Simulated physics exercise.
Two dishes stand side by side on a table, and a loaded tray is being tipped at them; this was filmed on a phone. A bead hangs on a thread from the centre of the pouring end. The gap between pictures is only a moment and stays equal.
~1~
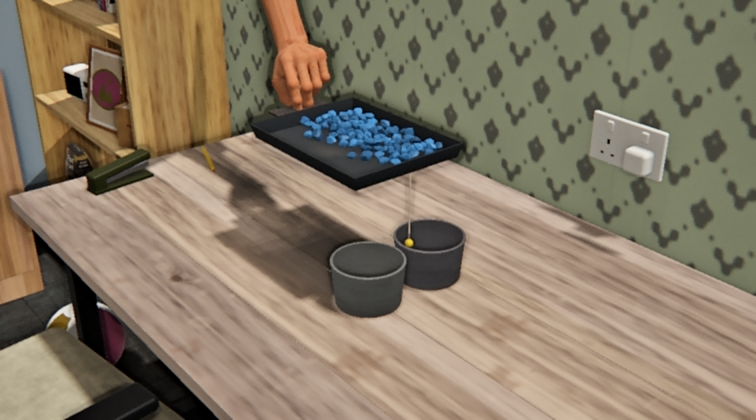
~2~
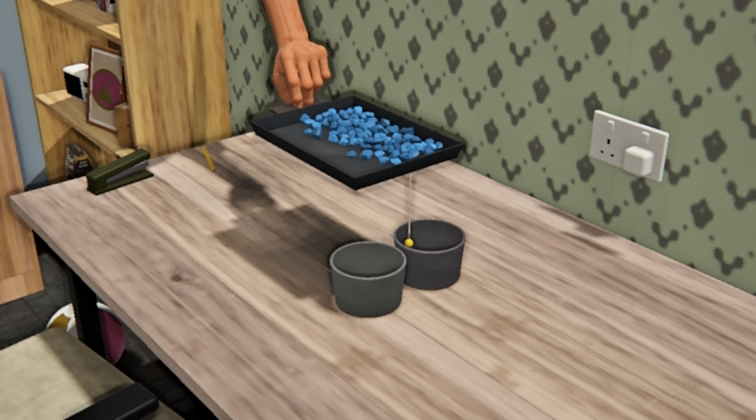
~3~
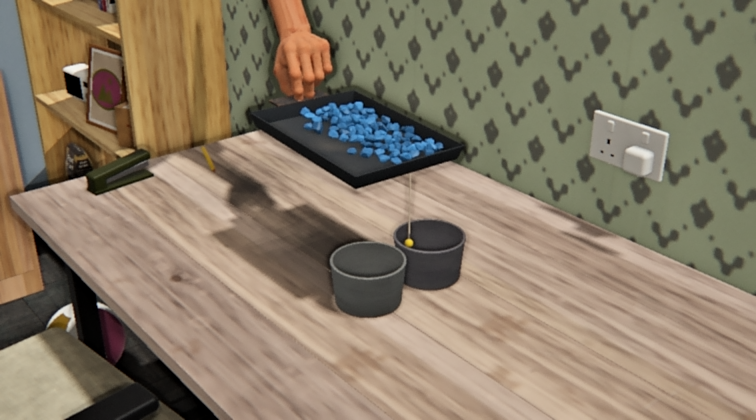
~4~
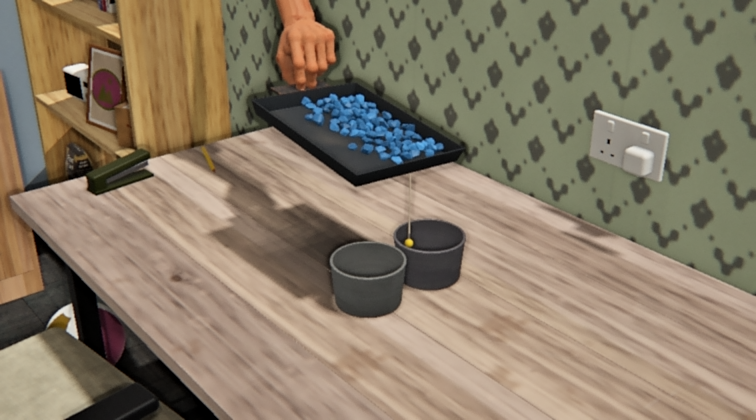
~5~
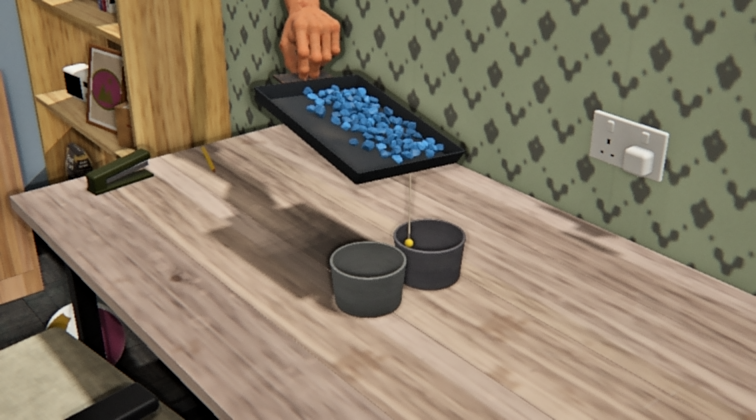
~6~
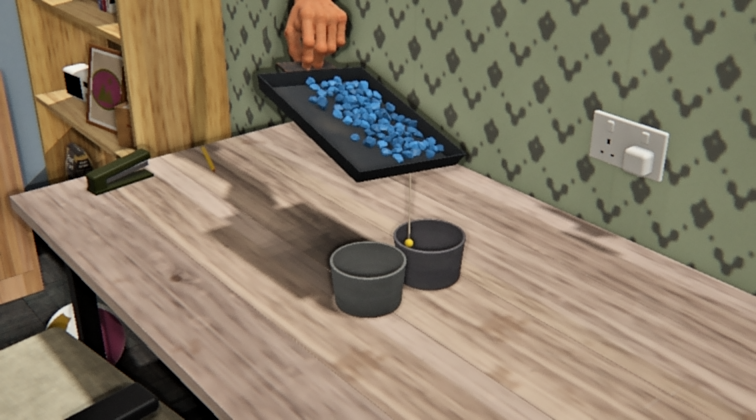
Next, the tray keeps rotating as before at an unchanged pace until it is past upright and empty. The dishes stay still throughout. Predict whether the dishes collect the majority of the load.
Most likely the spill will be the greater part.
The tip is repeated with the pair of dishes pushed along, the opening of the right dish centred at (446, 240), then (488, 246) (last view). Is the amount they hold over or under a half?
First try: A majority; second try: A majority.
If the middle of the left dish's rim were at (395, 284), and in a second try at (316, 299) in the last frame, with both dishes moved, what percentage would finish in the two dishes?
Trial 1 50%, trial 2 0%.
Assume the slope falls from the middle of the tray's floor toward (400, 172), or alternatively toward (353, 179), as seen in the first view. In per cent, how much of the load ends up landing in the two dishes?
Lab note: Case 1 near 0 %, case 2 near 50 %.
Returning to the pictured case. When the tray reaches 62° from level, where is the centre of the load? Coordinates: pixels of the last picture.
The load is centred about (425, 125).
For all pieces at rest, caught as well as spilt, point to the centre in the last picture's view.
Near pixel (474, 286).
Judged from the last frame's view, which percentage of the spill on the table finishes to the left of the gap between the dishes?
Close to 0 per cent of the spill, I think.
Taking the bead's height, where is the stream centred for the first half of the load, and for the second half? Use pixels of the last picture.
Close to (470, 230), then close to (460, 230).
Soon, tray tipped steeply; nearly all on the tray; a stray few in the air.
A while on, tray tipped past a quarter turn; a small part on the tray; about a quarter in the right dish; about two thirds outside both; a small part in the air.
Towards the end, tray tipped past a quarter turn; about a third in the right dish; about two thirds outside both.
Finally, tray tipped past a quarter turn; none in the left dish; about a third in the right dish; about two thirds outside both.
